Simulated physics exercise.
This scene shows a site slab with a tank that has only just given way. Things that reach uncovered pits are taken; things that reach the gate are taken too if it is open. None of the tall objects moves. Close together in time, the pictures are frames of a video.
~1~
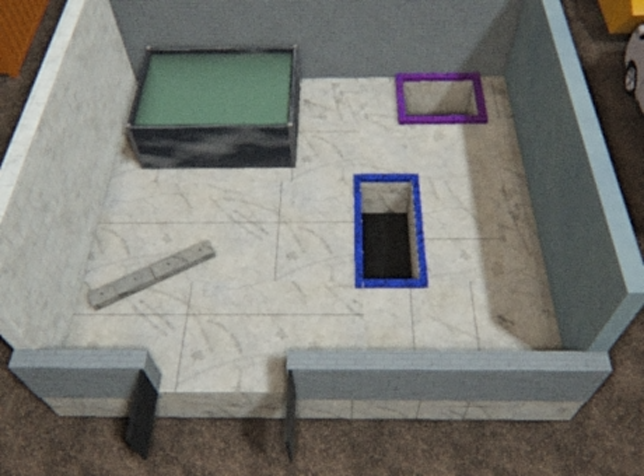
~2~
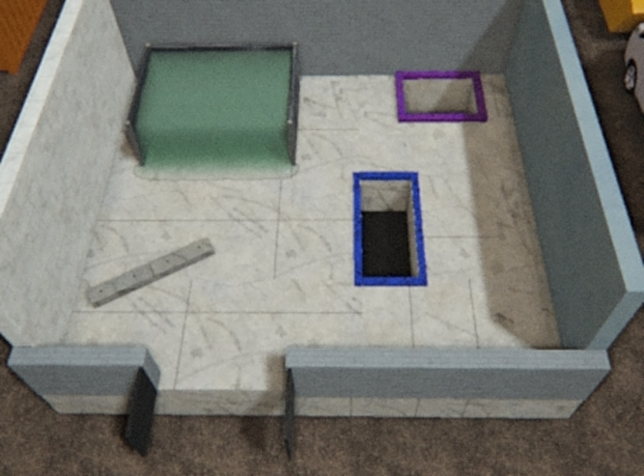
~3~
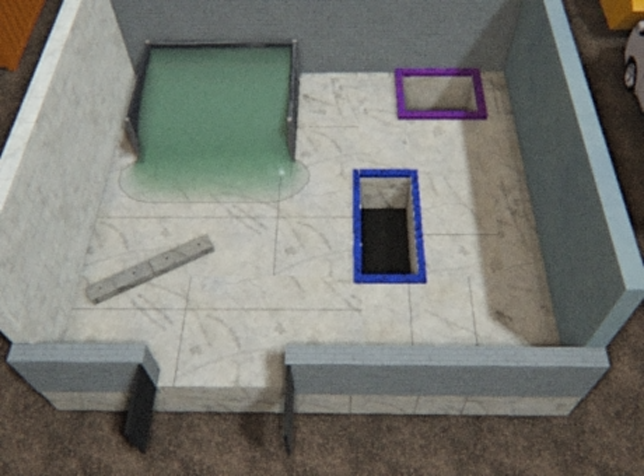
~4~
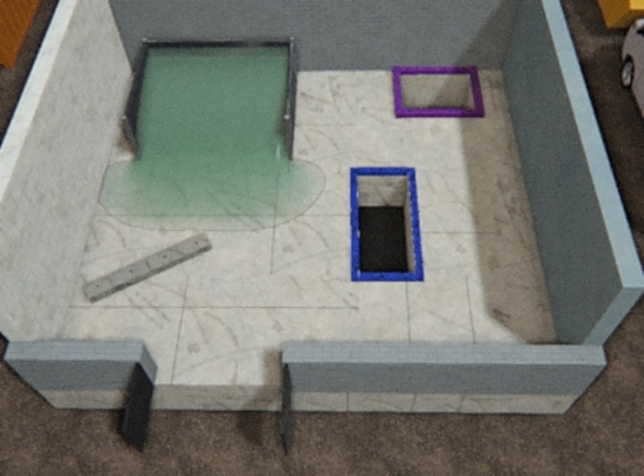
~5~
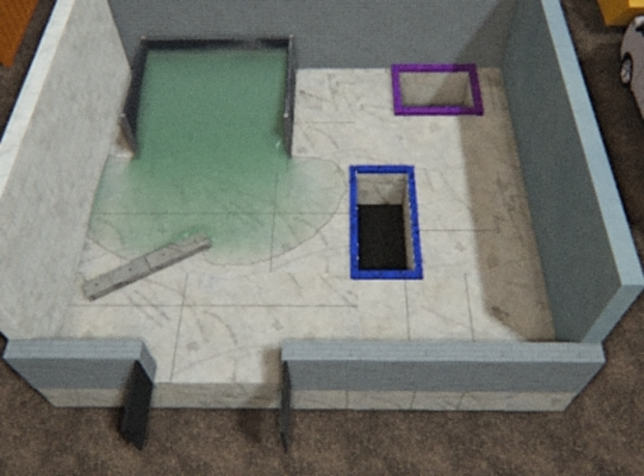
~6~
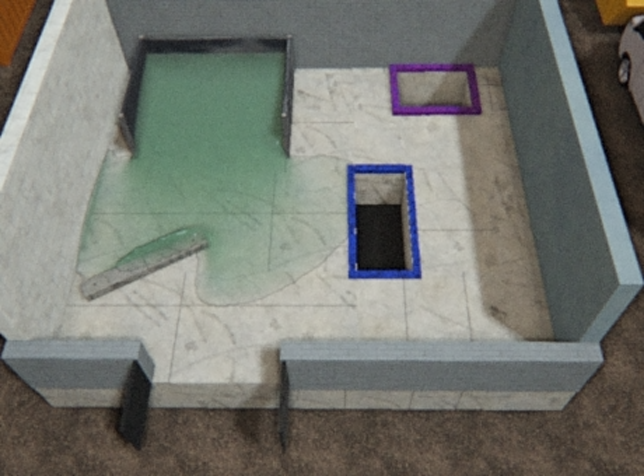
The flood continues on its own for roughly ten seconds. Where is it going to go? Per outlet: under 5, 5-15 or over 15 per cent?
Per outlet: Gate over 15 per cent; blue pit 5-15 per cent; purple pit under 5 per cent.
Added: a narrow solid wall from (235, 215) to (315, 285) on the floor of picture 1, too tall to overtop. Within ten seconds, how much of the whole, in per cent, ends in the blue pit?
The blue pit takes 20 per cent.
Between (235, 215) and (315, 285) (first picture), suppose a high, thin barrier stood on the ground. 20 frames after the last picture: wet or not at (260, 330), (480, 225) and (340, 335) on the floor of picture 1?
Taken in turn, the three points are soaked, unsoaked and soaked.
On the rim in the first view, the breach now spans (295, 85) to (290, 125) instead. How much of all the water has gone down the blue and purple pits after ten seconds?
Approximately, blue takes 20 % and purple takes 15 %.
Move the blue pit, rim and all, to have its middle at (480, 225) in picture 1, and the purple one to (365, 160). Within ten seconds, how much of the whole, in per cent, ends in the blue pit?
Share, blue pit, approx.: 12 in a hundred.
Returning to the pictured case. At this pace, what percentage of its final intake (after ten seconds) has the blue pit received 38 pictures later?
Around 65 in a hundred.
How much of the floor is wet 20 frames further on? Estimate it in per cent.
Estimate: Some 65 in a hundred.
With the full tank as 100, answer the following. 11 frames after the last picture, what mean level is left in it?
About 24 per cent.
A moment on, water covers 50 % of the floor; the gate 2 %, the blue pit 1 %, the purple pit 0 %.
Next, water covers 55 % of the floor; the gate 11 %, the blue pit 2 %, the purple pit 0 %.
Then, water covers 65 % of the floor; the gate 20 %, the blue pit 2 %, the purple pit 0 %.
Later, water covers 85 % of the floor; the gate 25 %, the blue pit 6 %, the purple pit 0 %.
In the end, water covers 95 % of the floor; the gate 30 %, the blue pit 9 %, the purple pit 1 %.
